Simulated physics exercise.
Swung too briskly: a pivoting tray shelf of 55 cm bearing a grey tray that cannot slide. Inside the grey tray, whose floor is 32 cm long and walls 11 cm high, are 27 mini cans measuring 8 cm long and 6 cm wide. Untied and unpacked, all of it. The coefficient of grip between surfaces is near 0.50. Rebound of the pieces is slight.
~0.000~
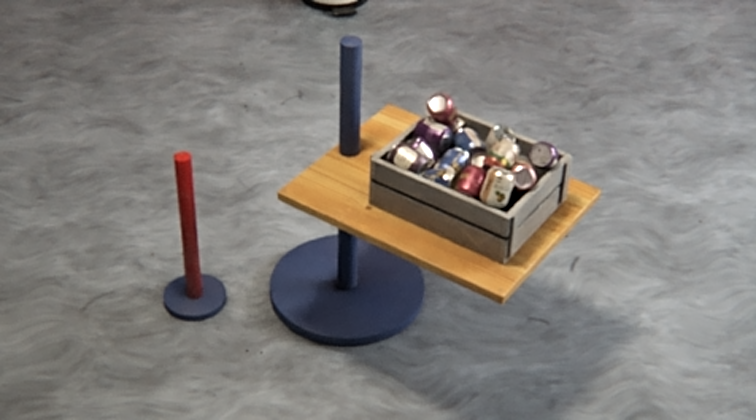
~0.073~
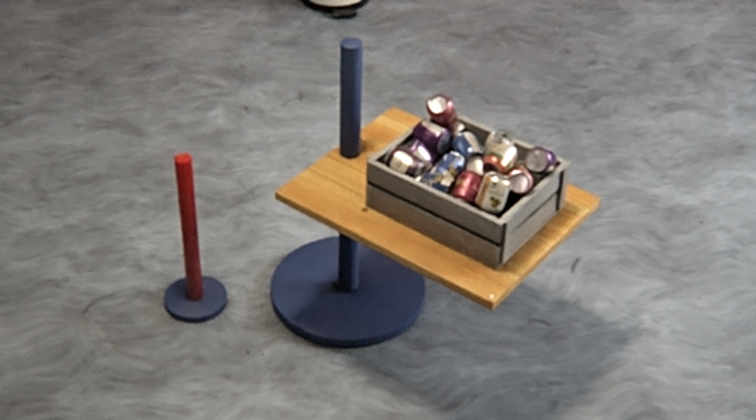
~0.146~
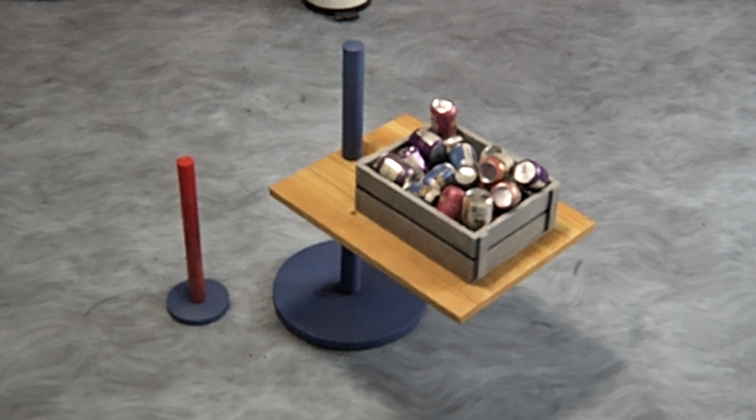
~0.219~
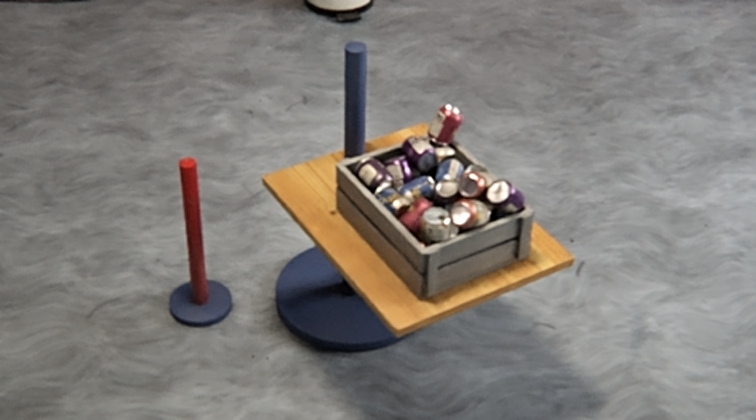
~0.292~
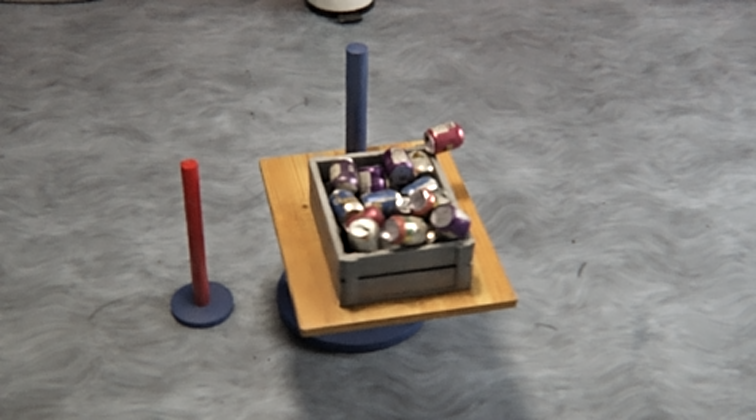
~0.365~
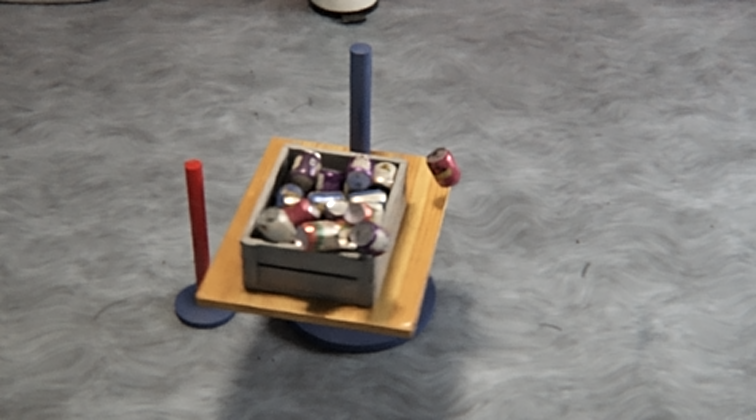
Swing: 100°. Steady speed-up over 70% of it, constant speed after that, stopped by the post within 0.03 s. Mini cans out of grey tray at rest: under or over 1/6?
Over.
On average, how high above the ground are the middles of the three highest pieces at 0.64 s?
About 60 cm up.
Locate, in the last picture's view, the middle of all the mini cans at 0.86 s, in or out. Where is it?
In the last view, the centre sits near (245, 203).
After 0.44 s, the shelf hits the red post.
After 0.52 s, the grey tray is down by 5 of 27.
After 0.64 s, the grey tray is down by 6 of 27.
After 0.86 s, the grey tray is down by 7 of 27.
When it is over (at 1.30 s), the grey tray is down by 7 of 27. Asked share, 7 of 27, 26 per cent.
